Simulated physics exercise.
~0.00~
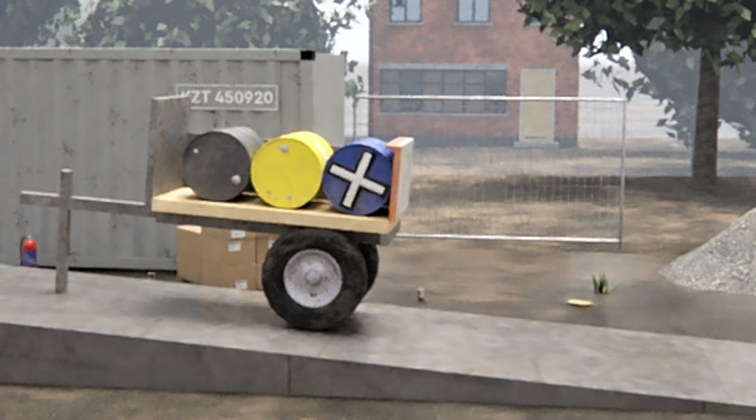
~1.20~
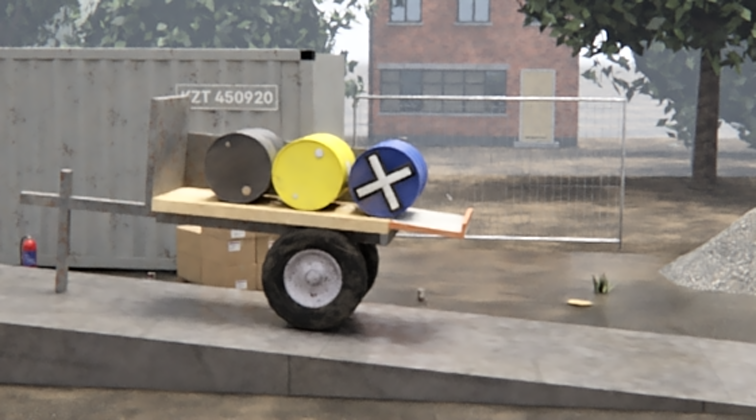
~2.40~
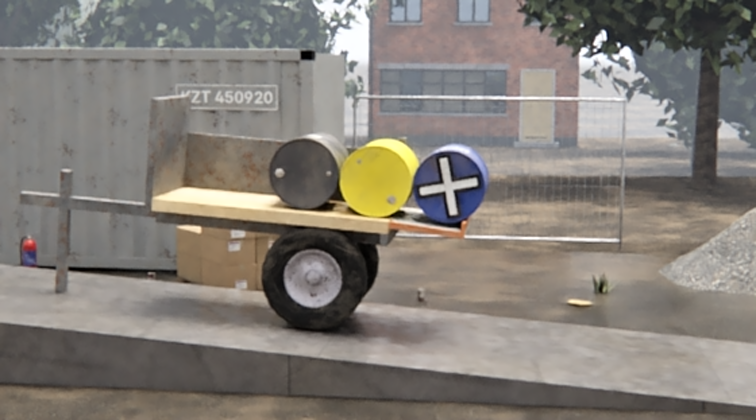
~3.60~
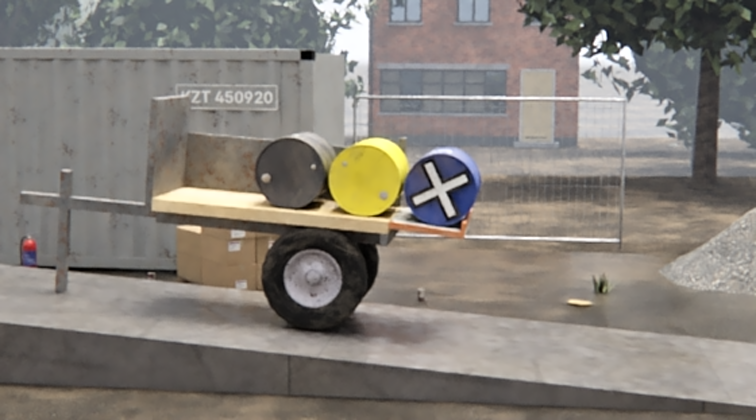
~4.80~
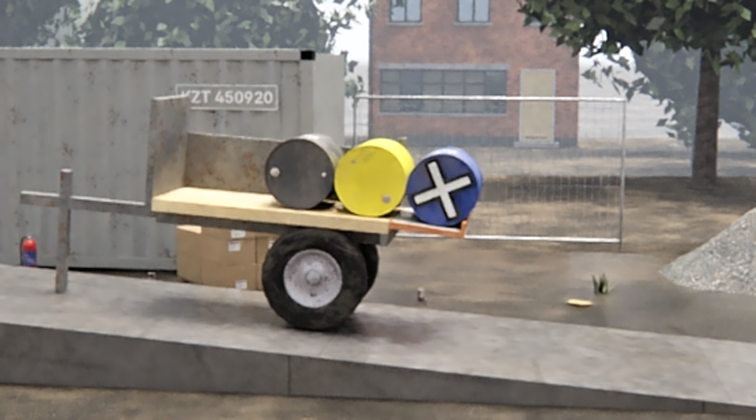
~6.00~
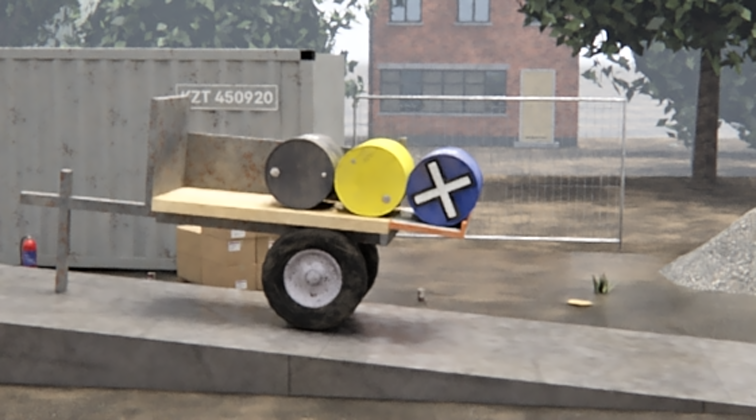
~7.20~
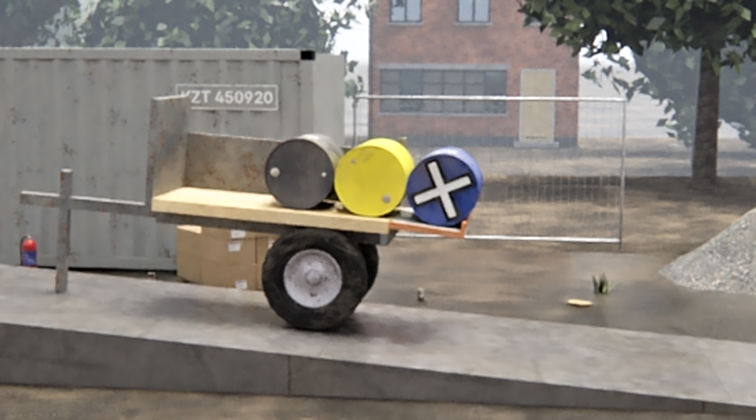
Three drums roll right as the tailgate drops, rock back slightly, and rest against its lip.
